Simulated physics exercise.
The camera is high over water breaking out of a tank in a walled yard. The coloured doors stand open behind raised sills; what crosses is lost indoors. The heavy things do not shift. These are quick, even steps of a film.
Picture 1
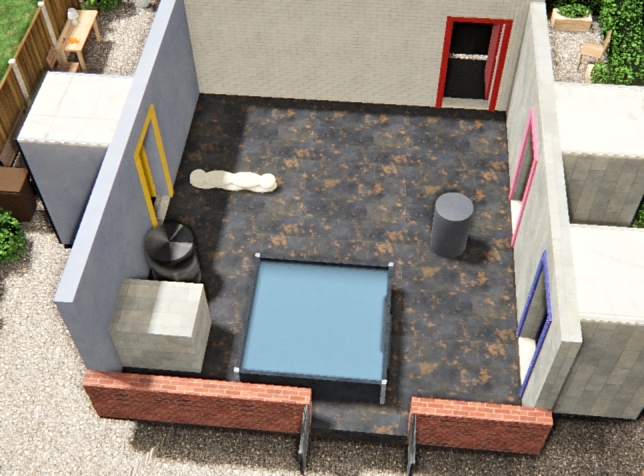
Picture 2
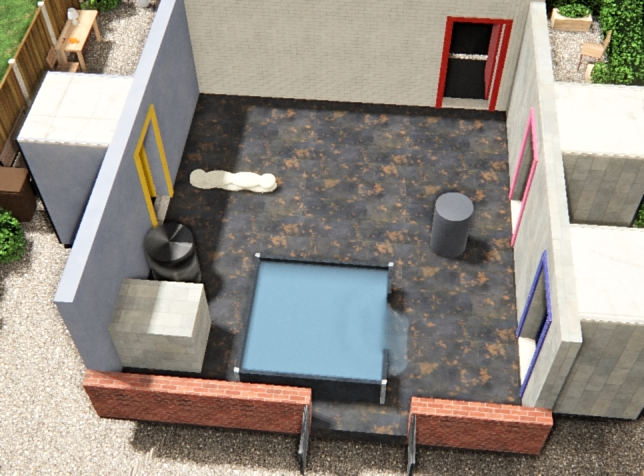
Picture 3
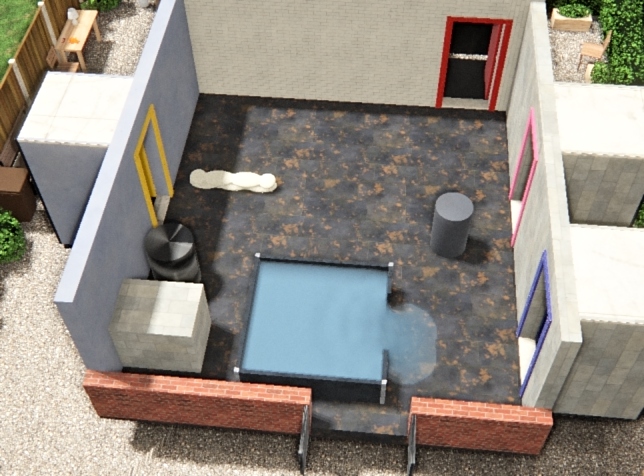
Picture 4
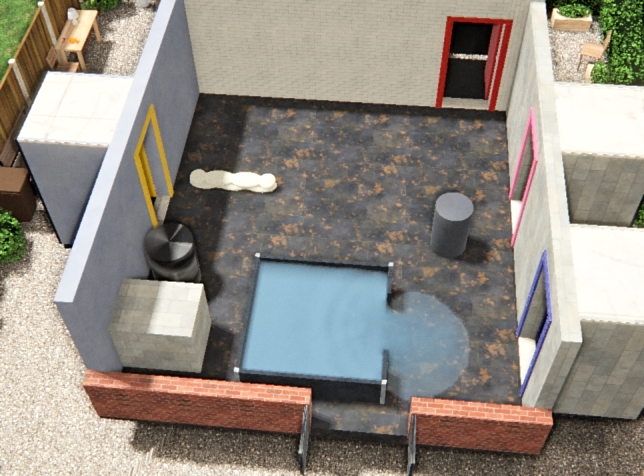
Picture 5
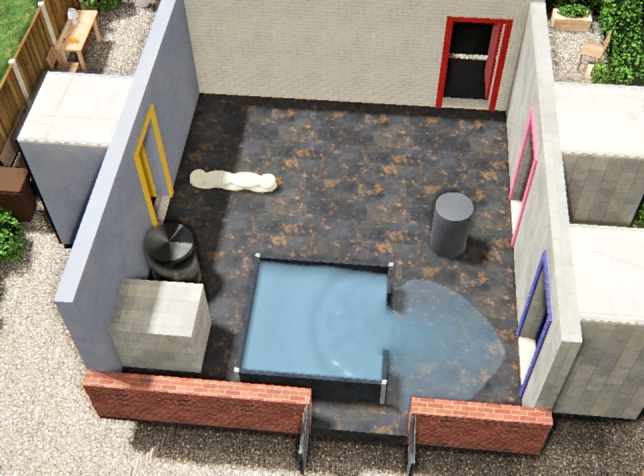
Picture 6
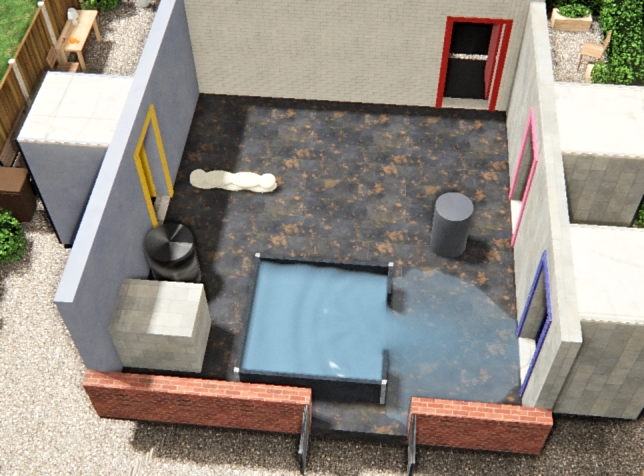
Walled yard with coloured open doorways, water pouring from a gap in a tank's right side and spreading rightward across the dark floor.
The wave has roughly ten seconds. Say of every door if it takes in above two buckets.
In the end: The yellow door admits no more than that; the pink door lets in a lot; the blue door lets in a lot; the red door lets in a lot.
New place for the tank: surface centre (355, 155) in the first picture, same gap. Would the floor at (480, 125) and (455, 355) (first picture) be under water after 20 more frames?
One after the other: Under water, wet.
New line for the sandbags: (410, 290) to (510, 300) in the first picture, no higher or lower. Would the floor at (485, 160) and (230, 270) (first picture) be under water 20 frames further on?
One after the other: Wet, clear.
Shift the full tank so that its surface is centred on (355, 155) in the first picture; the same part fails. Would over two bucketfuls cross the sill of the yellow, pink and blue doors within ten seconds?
In short: The yellow door stays under, the pink door goes over, the blue door lets less in.
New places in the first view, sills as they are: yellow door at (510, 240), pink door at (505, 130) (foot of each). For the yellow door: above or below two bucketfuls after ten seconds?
My reading: The yellow door is over.
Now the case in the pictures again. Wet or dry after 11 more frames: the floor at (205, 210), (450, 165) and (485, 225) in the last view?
One after the other: No water, free of water, awash.
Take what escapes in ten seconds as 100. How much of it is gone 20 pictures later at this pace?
About 40 per cent.
A moment on, water covers 15 % of the floor; the yellow door not reached, the pink door not reached, the blue door over two buckets in, the red door not reached.
Next, water covers 20 % of the floor; the yellow door not reached, the pink door wet at the sill, nothing in, the blue door far over two buckets in, the red door not reached.
Then, water covers 35 % of the floor; the yellow door not reached, the pink door under two buckets in, the blue door far over two buckets in, the red door wet at the sill, nothing in.
Later, water covers 45 % of the floor; the yellow door not reached, the pink door over two buckets in, the blue door far over two buckets in, the red door over two buckets in.
In the end, water covers 75 % of the floor; the yellow door not reached, the pink door over two buckets in, the blue door far over two buckets in, the red door far over two buckets in.
